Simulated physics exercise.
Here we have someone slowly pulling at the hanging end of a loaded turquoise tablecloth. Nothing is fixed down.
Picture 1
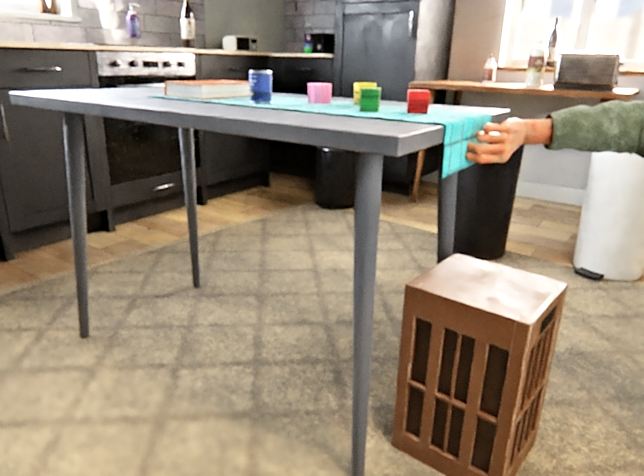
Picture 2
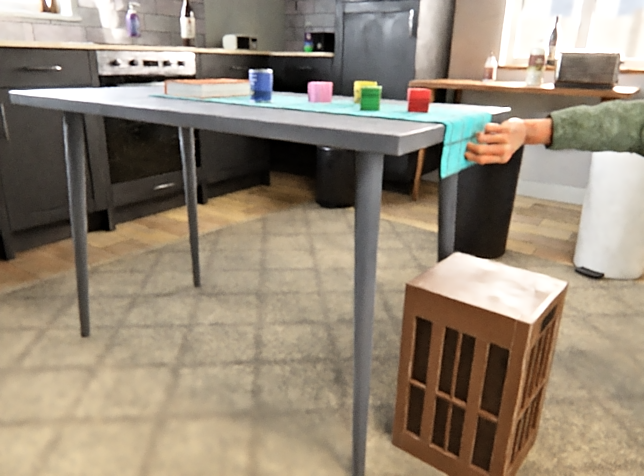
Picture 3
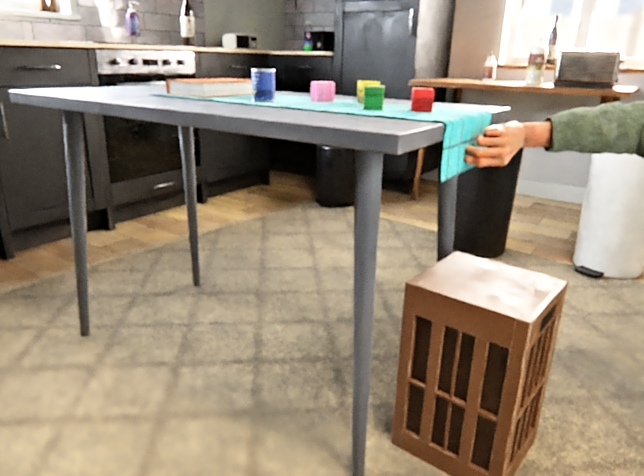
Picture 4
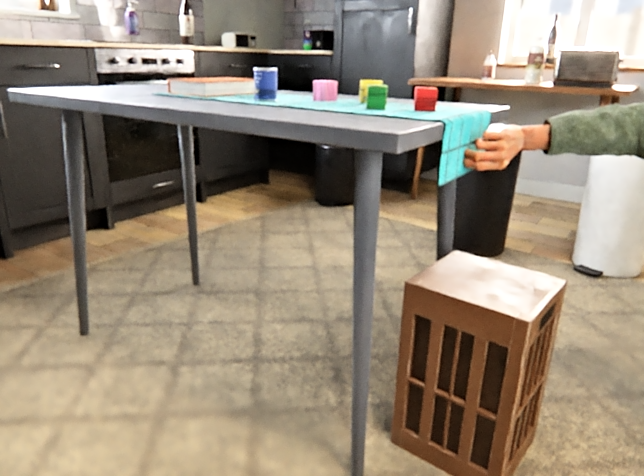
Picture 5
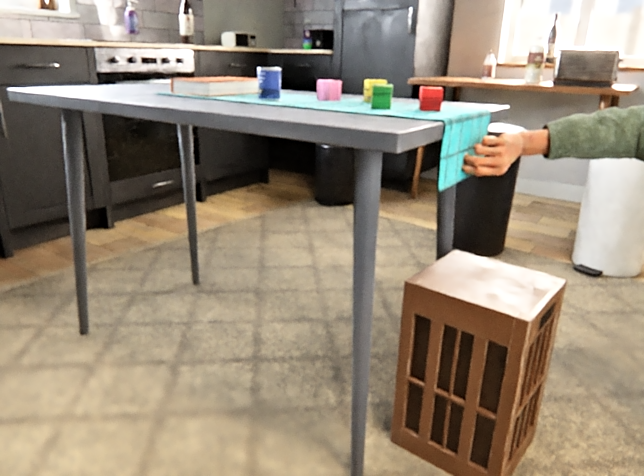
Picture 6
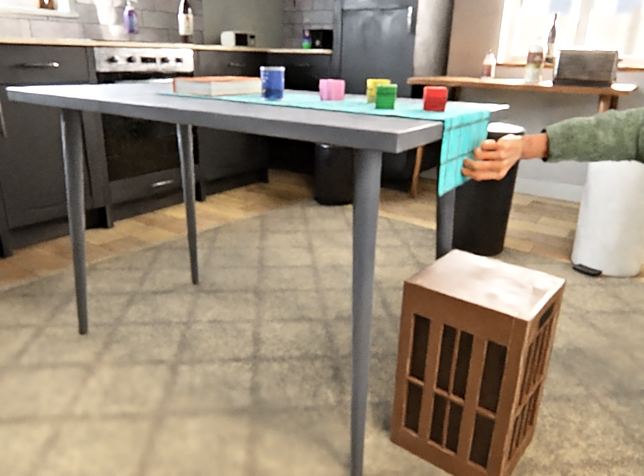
A hand slowly pulling the hanging end of a turquoise tablecloth downward, the cubes, pot and blue can on it shifting slightly right.
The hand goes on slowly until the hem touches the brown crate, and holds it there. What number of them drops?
The answer is two.
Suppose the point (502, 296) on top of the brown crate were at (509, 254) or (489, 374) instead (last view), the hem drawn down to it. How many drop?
In that case 1 and 4.
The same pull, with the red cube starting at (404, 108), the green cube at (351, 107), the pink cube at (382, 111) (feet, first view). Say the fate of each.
The red cube falls, the green cube keeps its place on top, the pink cube falls.
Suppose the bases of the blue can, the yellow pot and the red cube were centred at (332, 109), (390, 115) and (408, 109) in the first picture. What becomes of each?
The blue can holds on; the yellow pot goes over; the red cube falls.
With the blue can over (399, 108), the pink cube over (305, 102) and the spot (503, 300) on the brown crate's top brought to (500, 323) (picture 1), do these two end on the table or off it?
The blue can goes over, the pink cube keeps its place on top.
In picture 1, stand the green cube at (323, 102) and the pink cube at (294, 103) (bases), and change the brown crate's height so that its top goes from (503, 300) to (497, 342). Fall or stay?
The green cube survives; the pink cube stays on.
Soon after, hem near (459, 219); all still up.
After that, hem on the crate; red cube gone.
And then, hem on the crate; red cube and green cube gone.
In the end, hem on the crate; red cube and green cube gone. Over the edge go two.
